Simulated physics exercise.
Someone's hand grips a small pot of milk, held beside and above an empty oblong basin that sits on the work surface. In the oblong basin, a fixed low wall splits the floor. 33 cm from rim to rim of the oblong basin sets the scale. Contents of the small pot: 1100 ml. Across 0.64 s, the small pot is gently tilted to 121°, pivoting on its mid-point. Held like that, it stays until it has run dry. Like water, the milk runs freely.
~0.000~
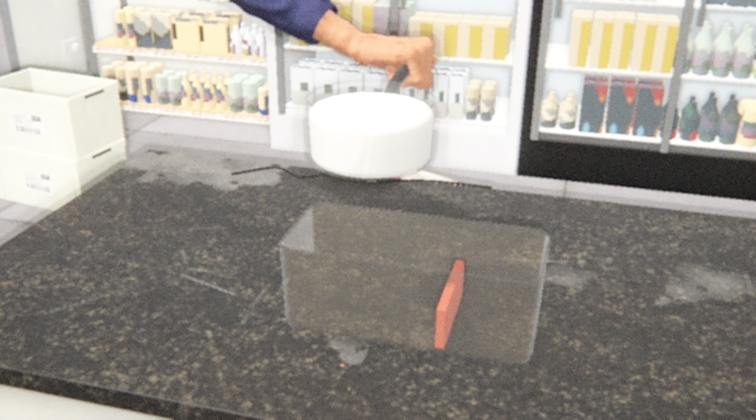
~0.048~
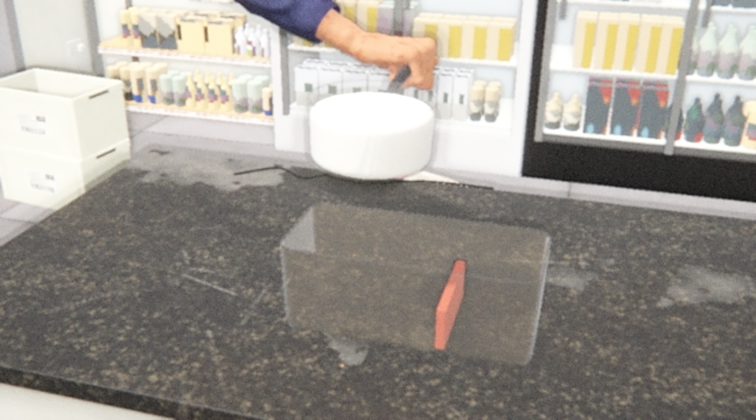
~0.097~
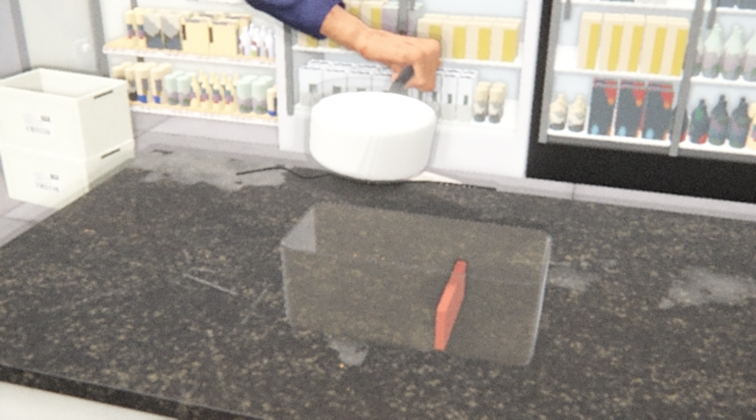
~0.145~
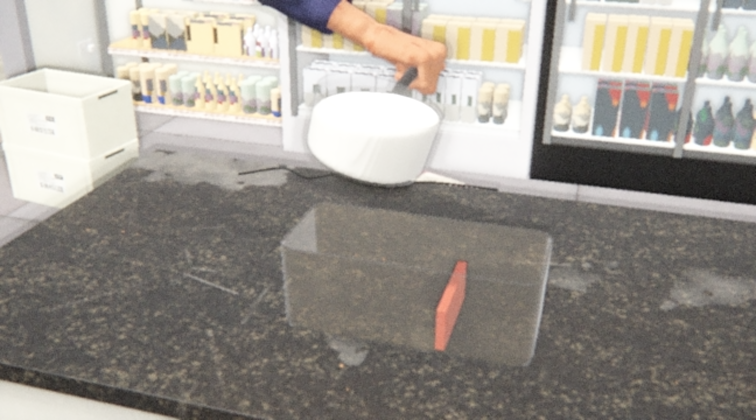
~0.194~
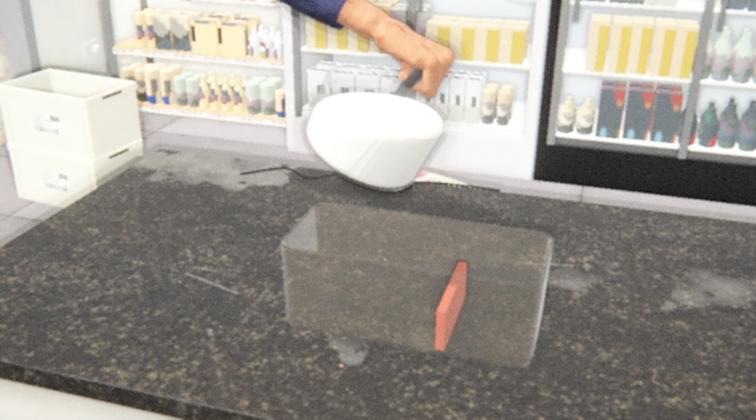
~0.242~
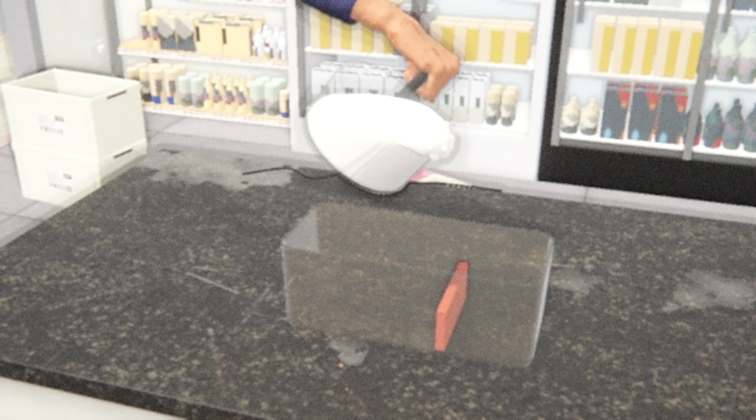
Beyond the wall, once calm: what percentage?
45 out of 100.
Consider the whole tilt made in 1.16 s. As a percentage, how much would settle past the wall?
In that case, some 65 percent.
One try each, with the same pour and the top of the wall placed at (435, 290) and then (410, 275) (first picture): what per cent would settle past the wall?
45 in a hundred, followed by 75 in a hundred.
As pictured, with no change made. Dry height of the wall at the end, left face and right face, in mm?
About 38 mm on the left, about 24 mm on the right.
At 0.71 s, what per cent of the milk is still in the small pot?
1 per cent or so.
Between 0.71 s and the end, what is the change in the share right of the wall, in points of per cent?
The share moves up, by some 8 per cent.
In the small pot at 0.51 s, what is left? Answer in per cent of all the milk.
Portion remaining: Approx. 16 per cent.
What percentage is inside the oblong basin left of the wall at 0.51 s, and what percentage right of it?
Lab note: Left near 5 %, right near 42.
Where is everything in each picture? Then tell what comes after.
Tilt 0°; pouring edge (434, 105); surface from (314, 104) to (432, 115); the oblong basin's rim runs from (296, 225) to (545, 258); the wall's top is at (451, 285), in the first frame.
Tilt 2°; pouring edge (435, 108); surface from (315, 104) to (433, 116), in the second frame.
Tilt 7°; pouring edge (438, 113); surface from (318, 102) to (436, 118), in the third frame.
Tilt 15°; pouring edge (440, 123); surface from (319, 102) to (439, 121), in the fourth frame.
Tilt 25°; pouring edge (441, 136); surface from (319, 102) to (440, 128); 1 per cent is over the edge, in the fifth frame.
Tilt 38°; pouring edge (439, 150); surface from (318, 101) to (432, 133); 6 per cent is over the edge, in the sixth frame.
After 0.51 s the tilt is 109° and 15 per cent is still to pour, 5 is left of the wall and 42 right of it.
After 0.71 s the tilt is 121° and 1 per cent is still to pour, 38 is left of the wall and 38 right of it.
After 0.92 s the tilt is 121° and 0 per cent is still to pour, 47 is left of the wall and 45 right of it.
After 1.14 s the tilt is 121° and 0 per cent is still to pour, 49 is left of the wall and 45 right of it.
In the end 49 per cent lies left of the wall, 45 right of it and 5 outside.
